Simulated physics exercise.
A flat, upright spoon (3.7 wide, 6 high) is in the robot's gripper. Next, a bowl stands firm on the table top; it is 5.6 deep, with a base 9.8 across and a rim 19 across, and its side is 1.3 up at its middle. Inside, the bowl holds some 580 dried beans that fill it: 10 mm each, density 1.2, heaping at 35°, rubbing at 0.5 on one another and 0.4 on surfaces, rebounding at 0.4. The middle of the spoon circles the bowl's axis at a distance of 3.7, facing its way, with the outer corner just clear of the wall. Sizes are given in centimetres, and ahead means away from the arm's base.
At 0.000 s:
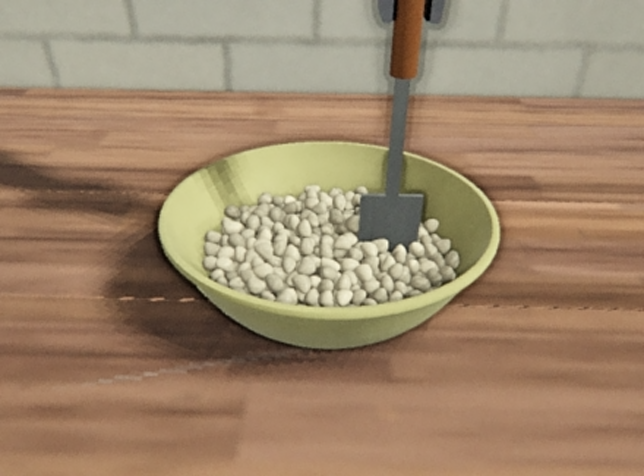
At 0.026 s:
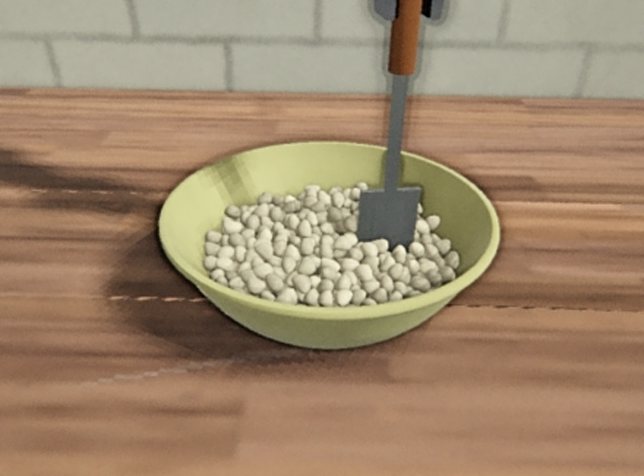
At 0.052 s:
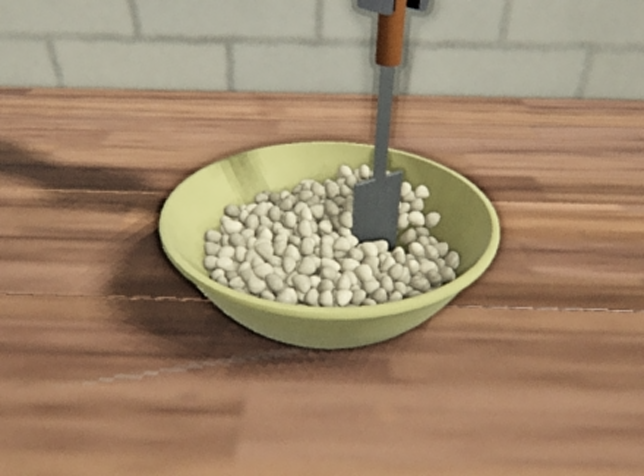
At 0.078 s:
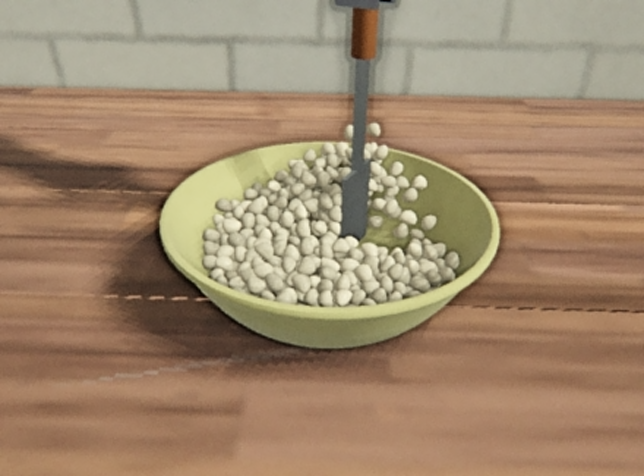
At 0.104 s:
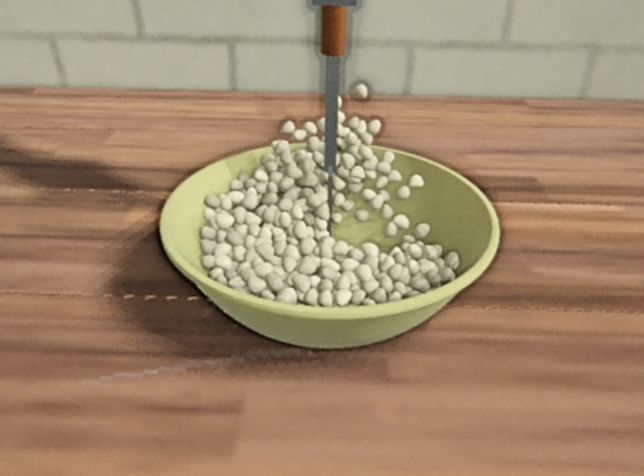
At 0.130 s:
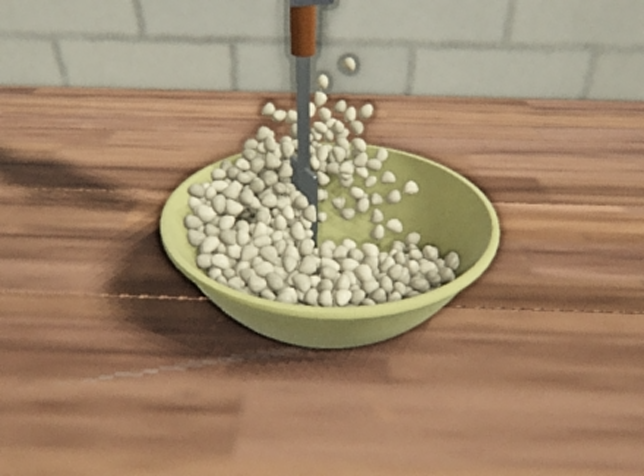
To begin with, a flat metal tool with an orange-brown handle stands upright in a green bowl of pale beans on a wooden counter. It turns edge-on and sweeps left through the beans, piling them up toward the back and left, while several fly above the rim and part of the bowl's floor is bared.
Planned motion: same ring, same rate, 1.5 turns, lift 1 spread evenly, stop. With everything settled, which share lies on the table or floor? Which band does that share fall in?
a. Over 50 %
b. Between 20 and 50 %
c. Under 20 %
b, between 20 and 50 %.
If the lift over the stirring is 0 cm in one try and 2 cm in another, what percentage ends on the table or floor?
I'd reckon around 35 and 25 per cent.
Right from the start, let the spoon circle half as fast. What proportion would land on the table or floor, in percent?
5 per cent.
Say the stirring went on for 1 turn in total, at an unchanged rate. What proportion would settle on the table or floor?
Close to 25 in a hundred.
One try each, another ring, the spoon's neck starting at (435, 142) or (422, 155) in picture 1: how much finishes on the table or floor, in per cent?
35 and 45 per cent.
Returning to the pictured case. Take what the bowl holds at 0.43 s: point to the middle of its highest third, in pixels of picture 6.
Top-third centre at approx. (379, 198).
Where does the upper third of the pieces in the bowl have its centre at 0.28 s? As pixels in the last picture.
I'd point to somewhere close to (346, 275).
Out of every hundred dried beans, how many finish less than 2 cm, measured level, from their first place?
About 0 percent.
By 0.28 s, 279° round, highest piece 10 above the table; 490 in the bowl, 29 on the table or floor, 56 in flight or on the tool.
By 0.43 s, 78° round, highest piece 8 above the table; 430 in the bowl, 121 on the table or floor, 24 in flight or on the tool.
By 0.70 s, 180° round, highest piece 6 above the table; 411 in the bowl, 163 on the table or floor, 1 in flight or on the tool.
By 1.40 s, 180° round, highest piece 6 above the table; 411 in the bowl, 164 on the table or floor.
Final count, 411 in the bowl, 164 on the table or floor. That is 29 % on the table or floor.
